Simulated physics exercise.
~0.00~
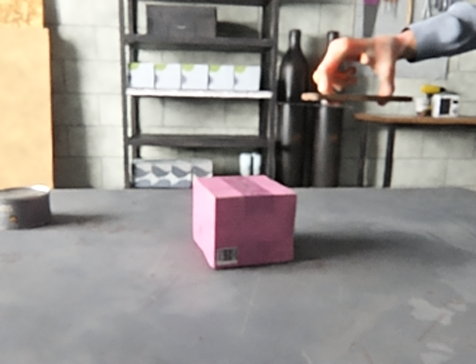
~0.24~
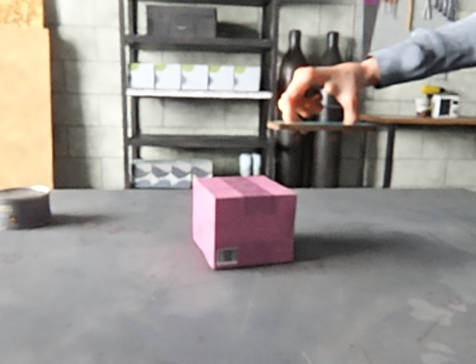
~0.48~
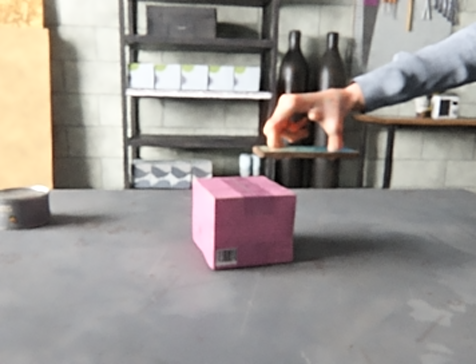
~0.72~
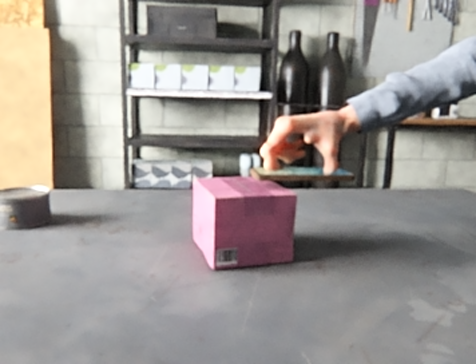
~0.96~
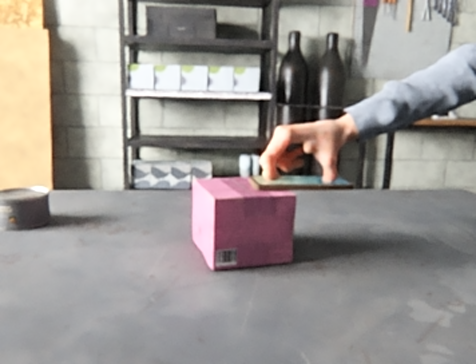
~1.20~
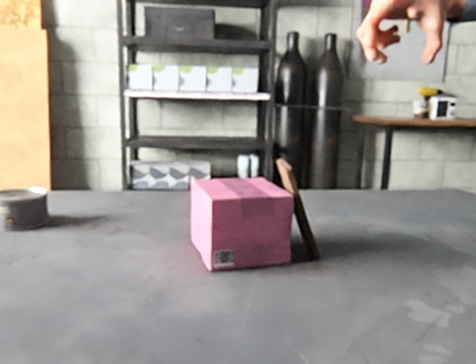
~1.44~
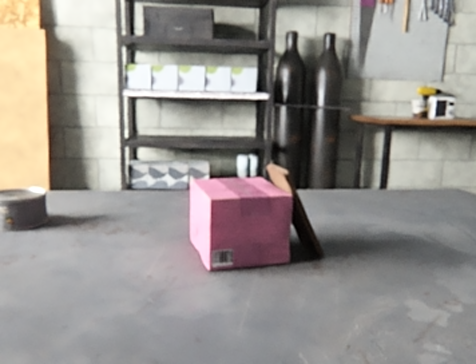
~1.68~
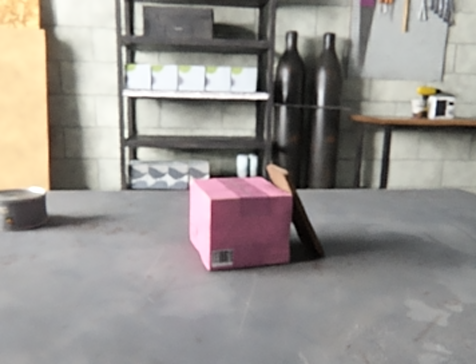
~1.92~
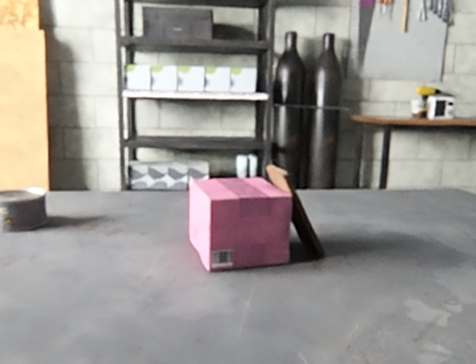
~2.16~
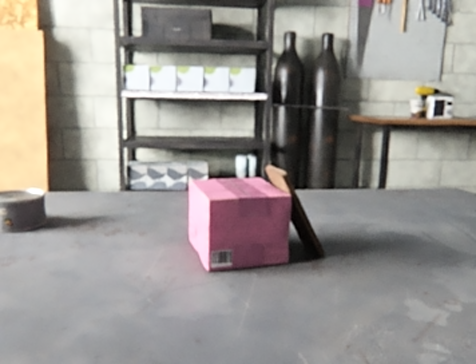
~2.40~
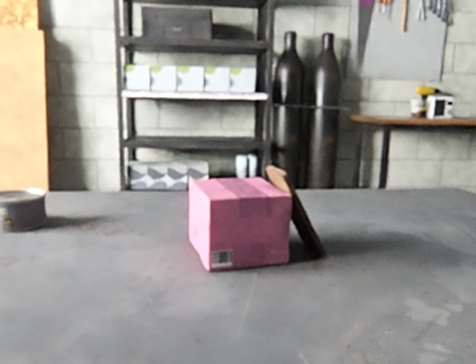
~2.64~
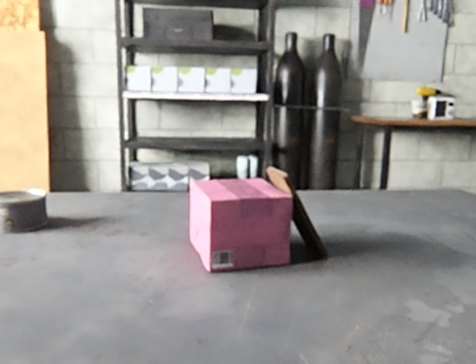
A brown phone is lowered by a hand from the right toward a pink box on a grey table, with a grey tub at left. Once released, it tips off the box's right edge and ends up leaning against its side as the hand withdraws.
